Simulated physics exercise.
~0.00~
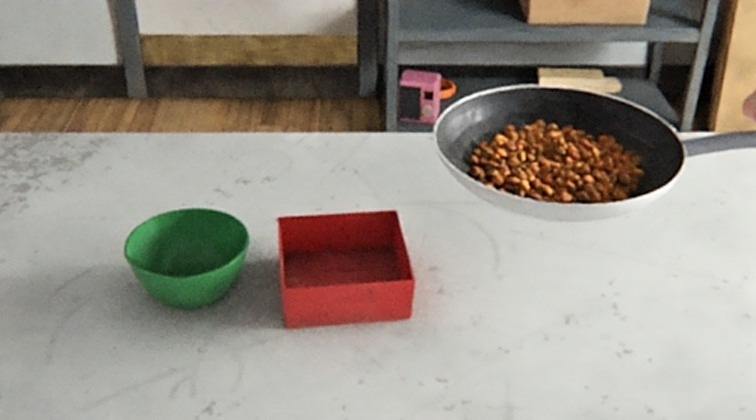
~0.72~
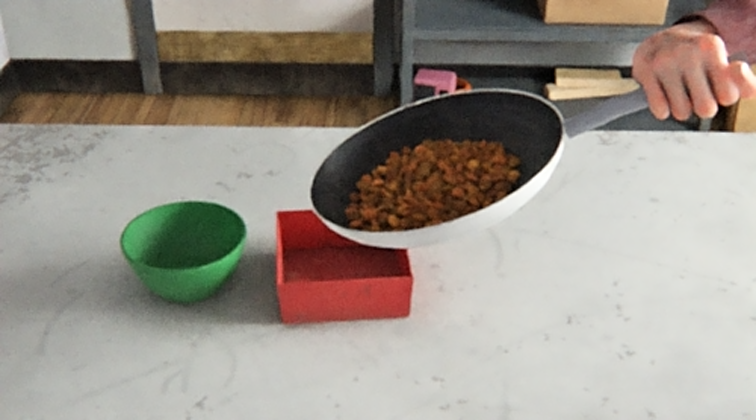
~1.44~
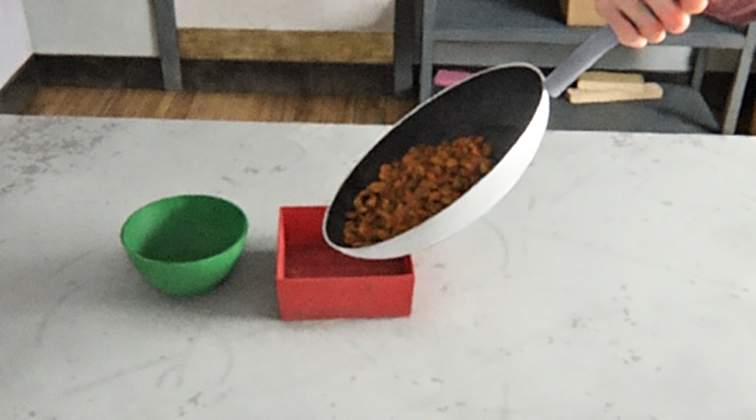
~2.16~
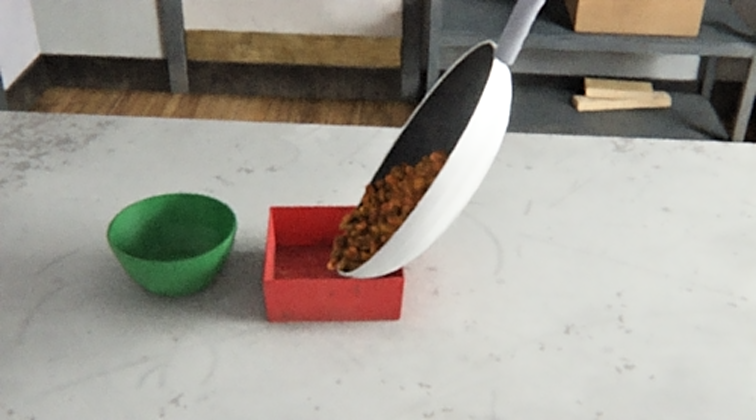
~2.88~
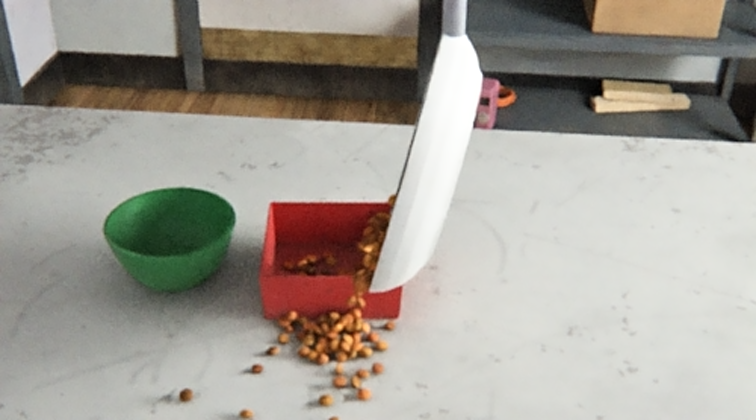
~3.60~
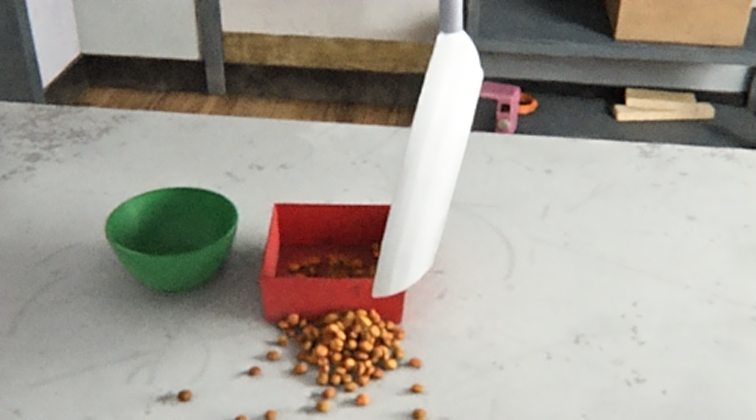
We see a hand move a pan of brown kibble left over a red tin beside a green bowl and tip it steeply, spilling the pieces partly into the tin and partly onto the table in front, while the green bowl stays empty.
